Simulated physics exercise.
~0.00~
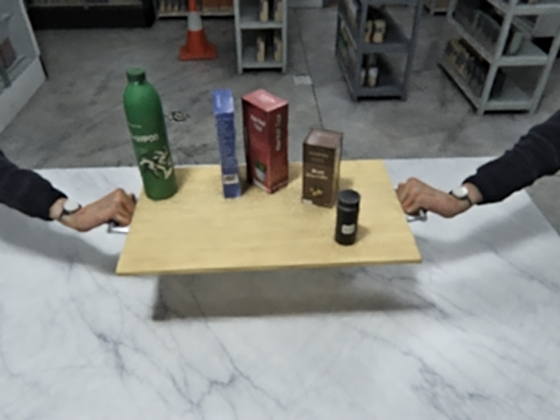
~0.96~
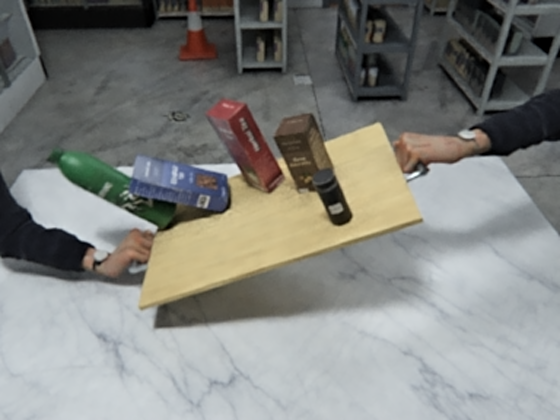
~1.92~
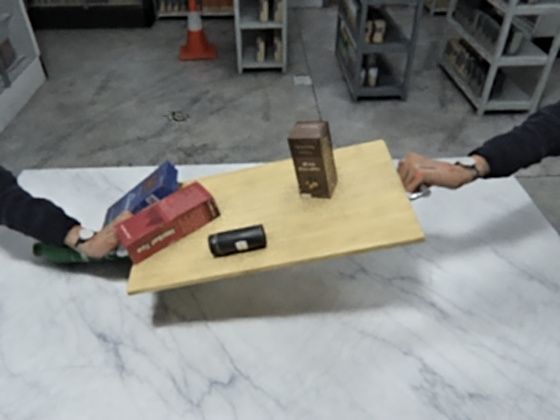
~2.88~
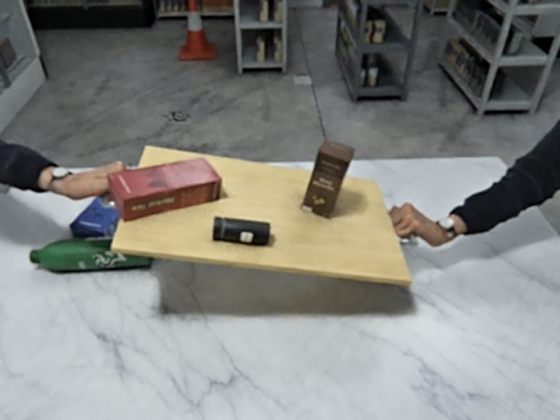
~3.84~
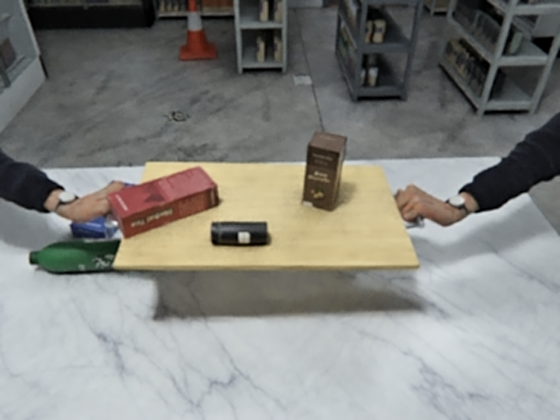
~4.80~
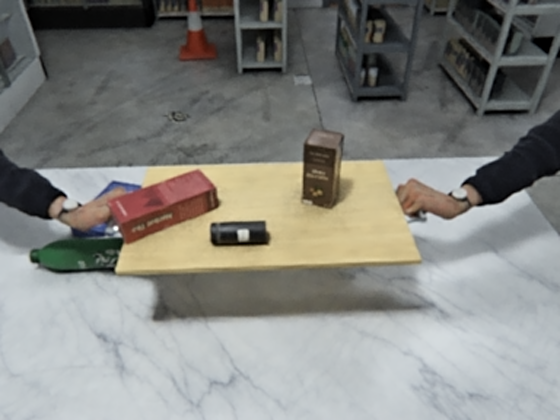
Hand-held wooden tray tilting left then right before levelling, green bottle and blue packet sliding off, red carton and black shaker toppled, brown carton standing.
